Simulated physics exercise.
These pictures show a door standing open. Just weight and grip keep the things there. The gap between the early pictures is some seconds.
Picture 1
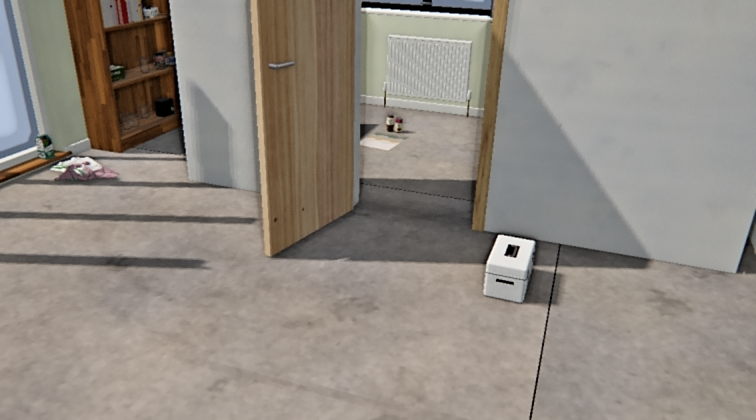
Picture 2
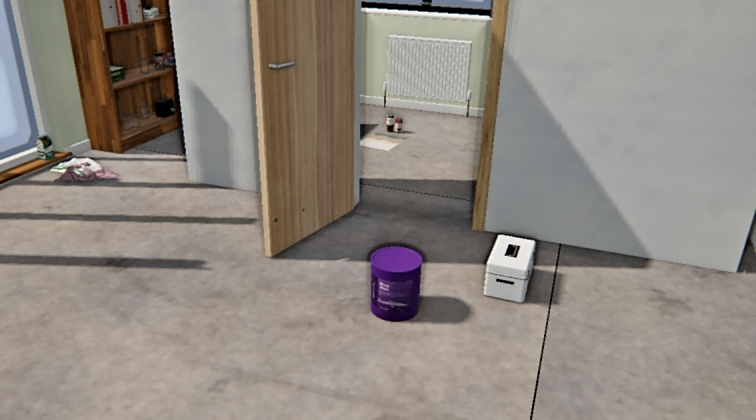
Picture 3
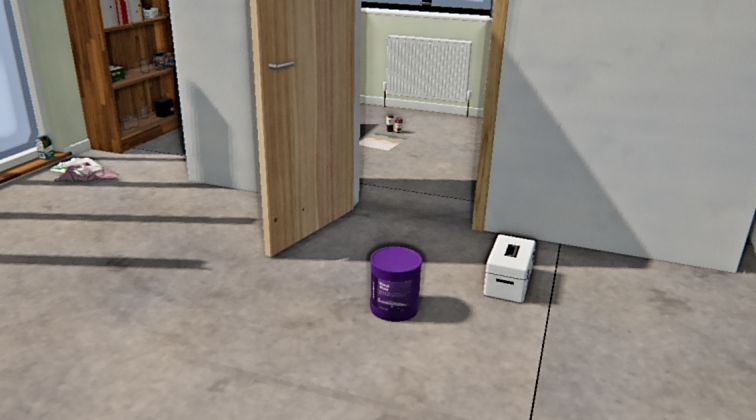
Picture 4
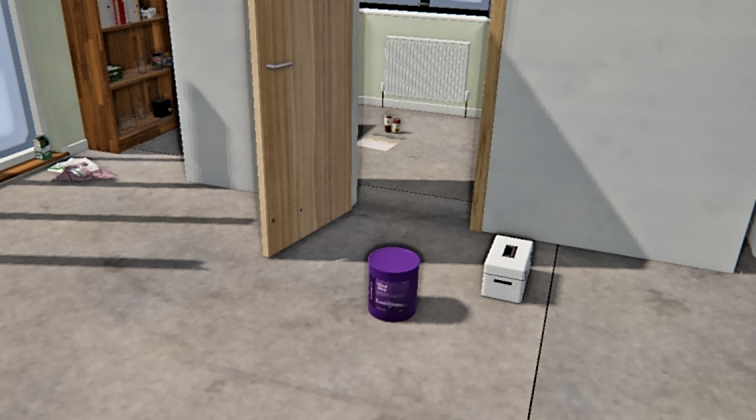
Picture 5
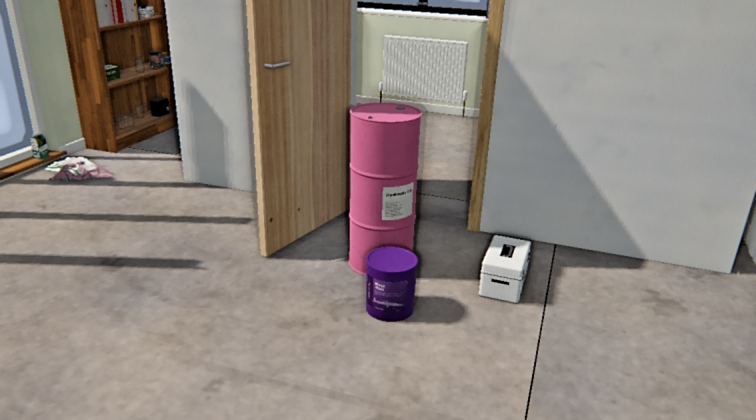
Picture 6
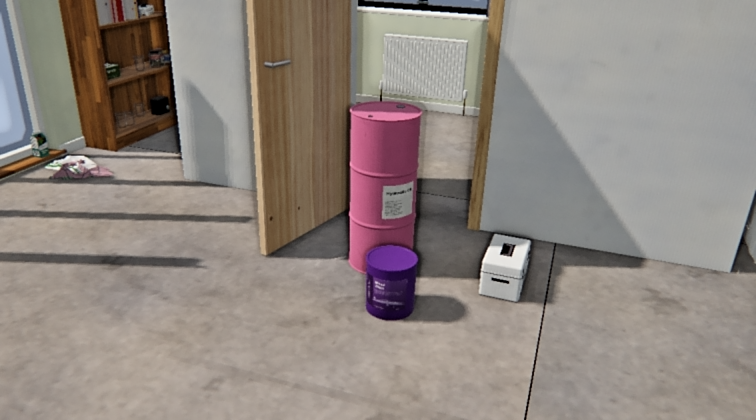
In a sunlit room with a concrete floor, a wooden door stands open and still beside a white box; a purple pail appears in front of the doorway, then a tall pink drum appears just behind the pail.
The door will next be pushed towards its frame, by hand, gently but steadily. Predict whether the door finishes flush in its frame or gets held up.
My bet is the door will never touch the frame.
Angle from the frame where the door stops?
It stays open at around 70°.
Then, 0.40 s on from there, door 93° open.
Then, 0.60 s on from there, door 78° open.
Then, 0.70 s on from there, door 69° open.
In the end, door 68° open; all 3 unmoved. At the end, from the last picture's camera, pink drum near (387, 189).
